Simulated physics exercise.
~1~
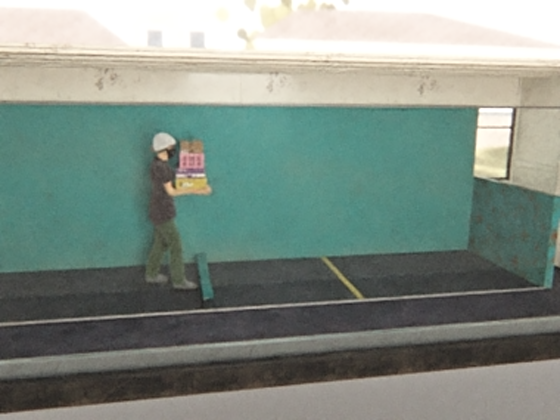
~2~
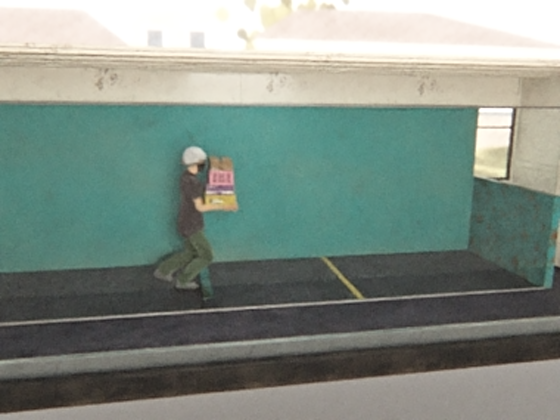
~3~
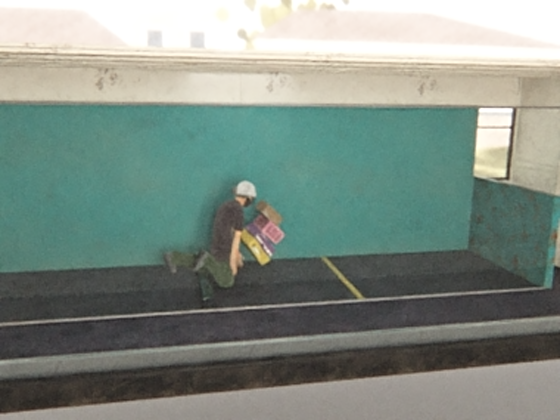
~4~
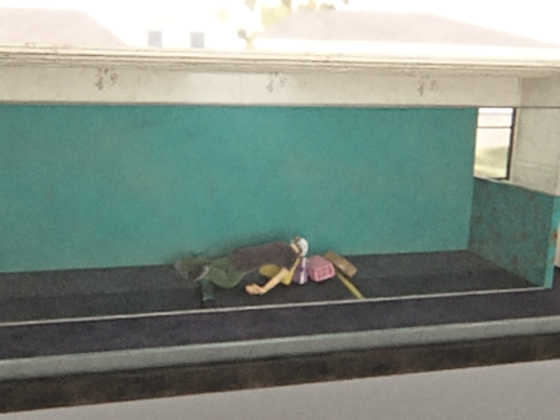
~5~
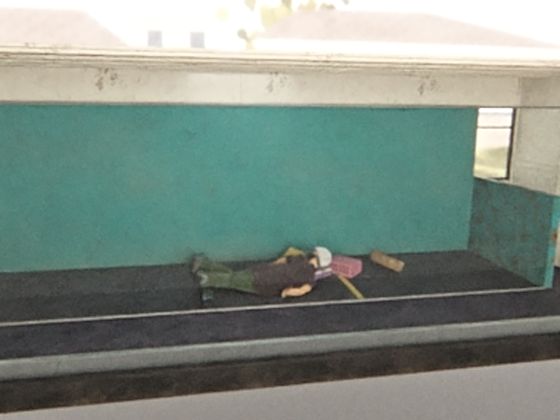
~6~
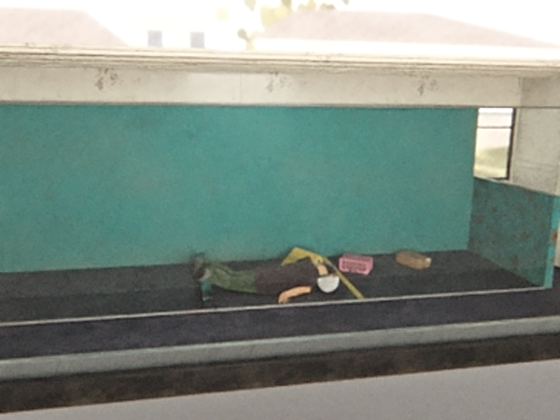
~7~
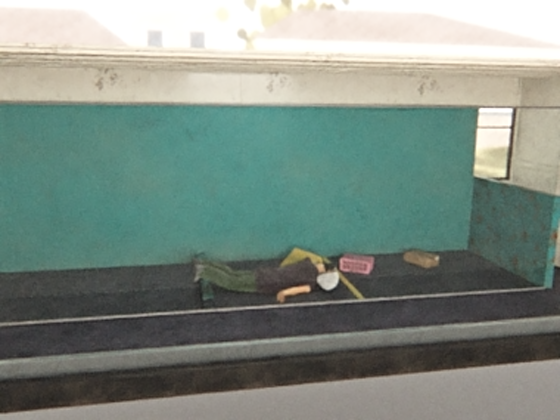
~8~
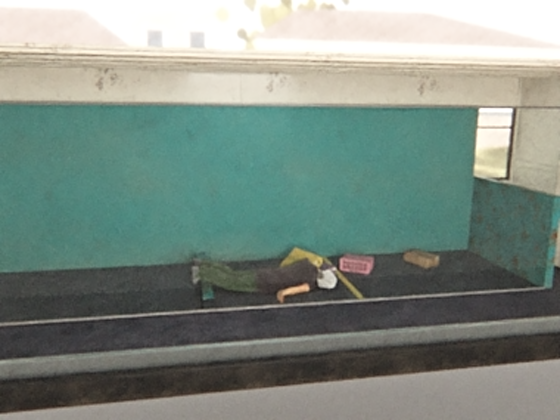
A person in a white helmet carrying a stack of boxes lurched to the right, dropped to their knees and fell flat, spilling the load, and ended lying face down near a yellow line with a pink crate and a brown carton beyond it.
